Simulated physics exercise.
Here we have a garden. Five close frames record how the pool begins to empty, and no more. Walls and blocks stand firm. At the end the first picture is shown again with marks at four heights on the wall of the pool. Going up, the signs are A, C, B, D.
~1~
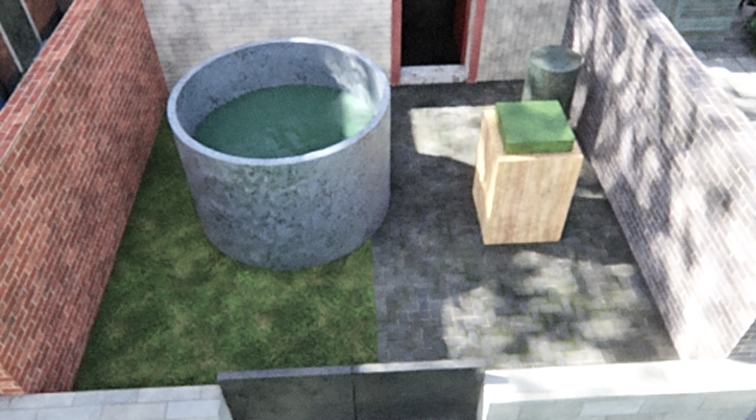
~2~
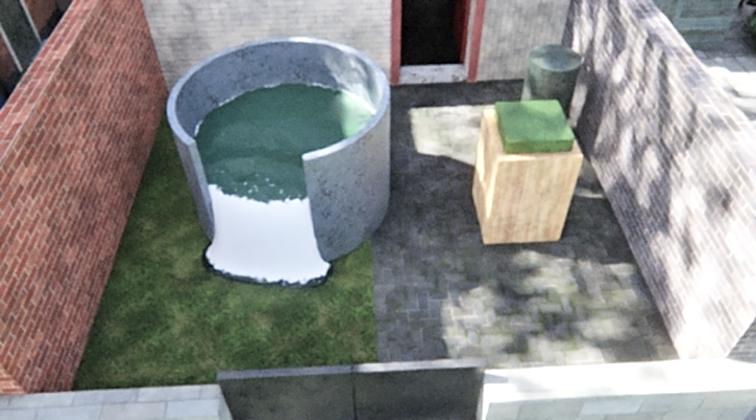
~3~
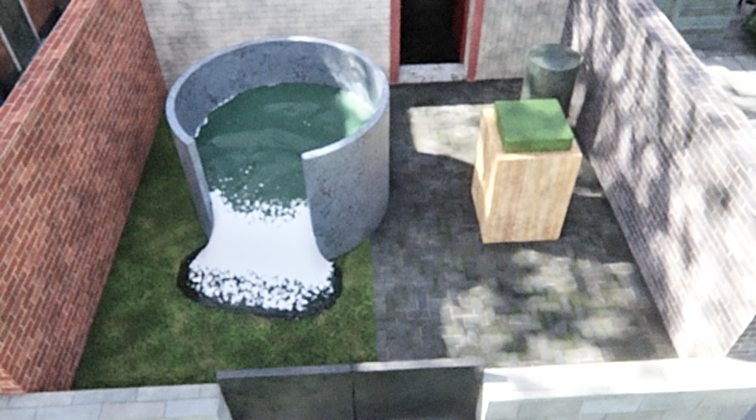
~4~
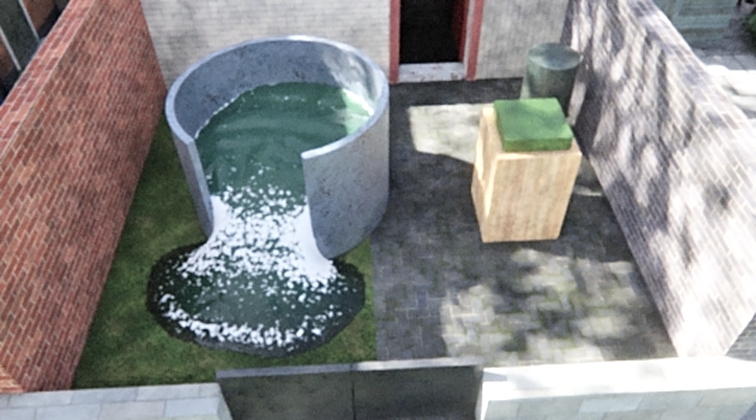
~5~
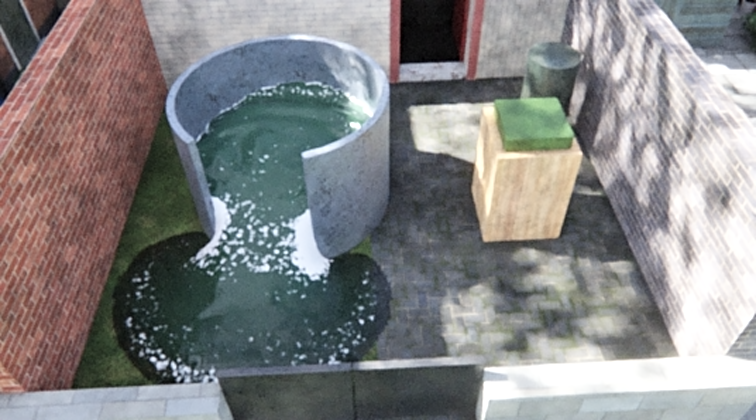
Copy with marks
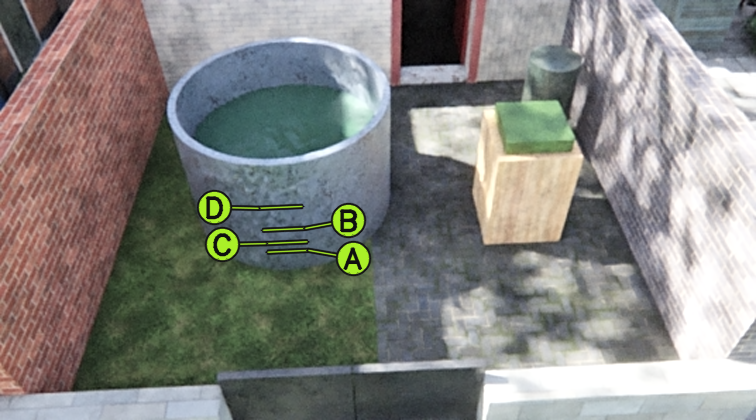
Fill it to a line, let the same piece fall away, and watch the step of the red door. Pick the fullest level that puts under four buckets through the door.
Level D.
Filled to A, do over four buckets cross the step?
No, that is safe.
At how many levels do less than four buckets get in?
All four.
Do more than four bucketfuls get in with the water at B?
No, not at all.
On the marked copy, A at (288, 251); B at (284, 229); C at (286, 242); D at (280, 207); from the bottom up A, C, B, D.
If A is chosen, nothing gets over.
If B is chosen, nothing gets over.
If C is chosen, nothing gets over.
If D is chosen, a splash gets over, under a bucket.
